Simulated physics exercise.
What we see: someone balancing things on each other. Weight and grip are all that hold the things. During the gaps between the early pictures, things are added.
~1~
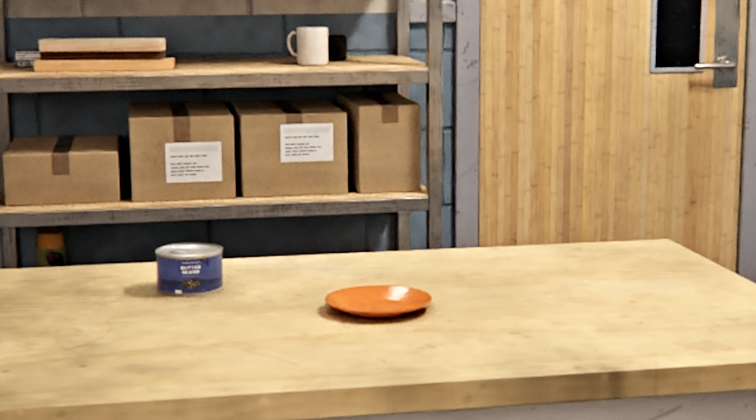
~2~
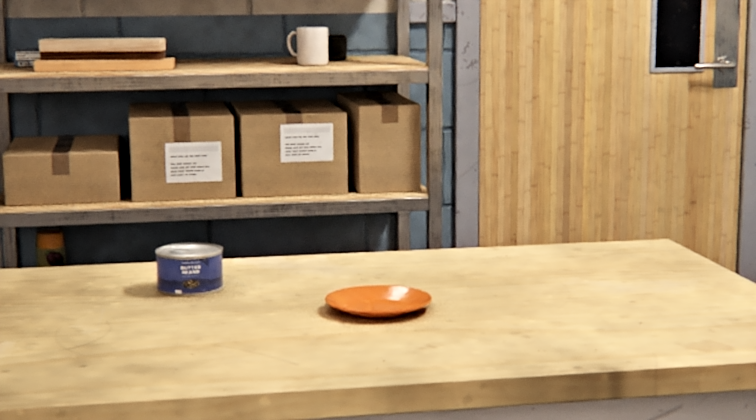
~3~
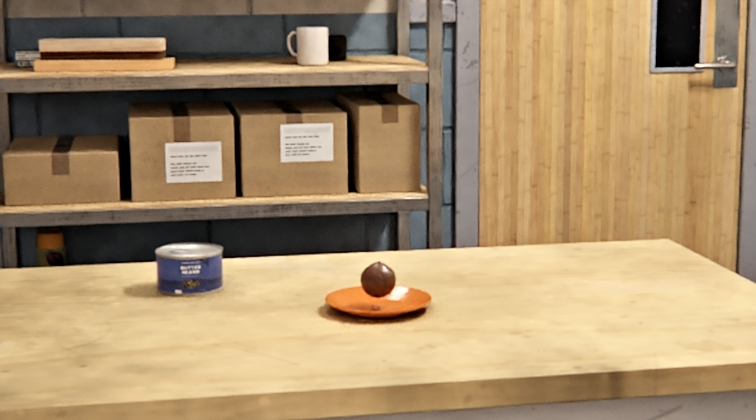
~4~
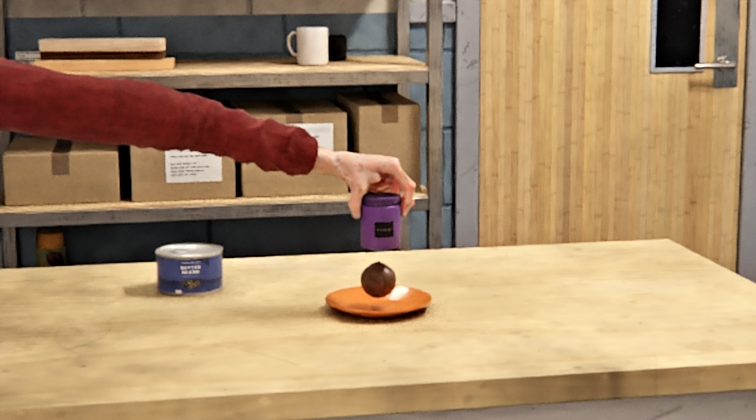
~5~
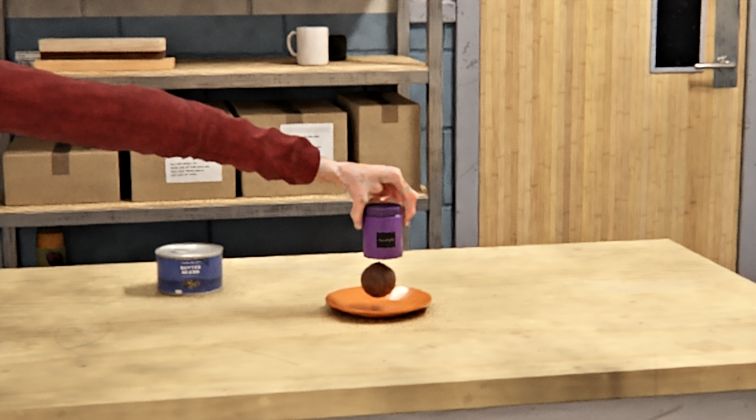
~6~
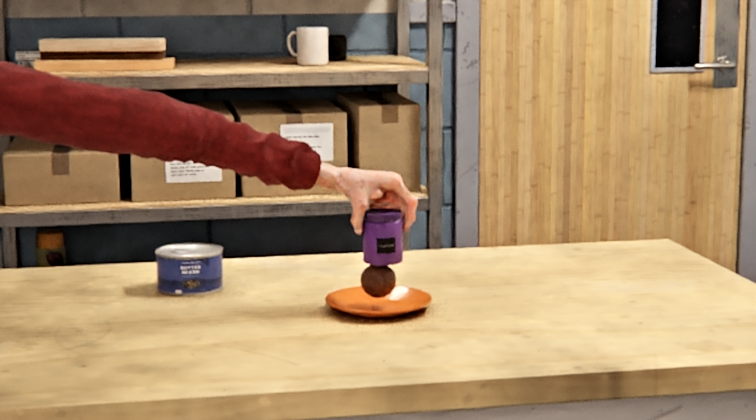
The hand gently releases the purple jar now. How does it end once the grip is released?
It doesn't stay intact.
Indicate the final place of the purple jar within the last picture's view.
In the final view it sits at roughly (483, 288).
Then, 0.50 s later than the last frame, purple jar now fallen.
Then, 0.70 s later than the last frame, nothing new.
When it is over, fallen, purple jar; the other 3 as before. End places, in pixels of the last picture, purple jar near (483, 288). The pile gives way.
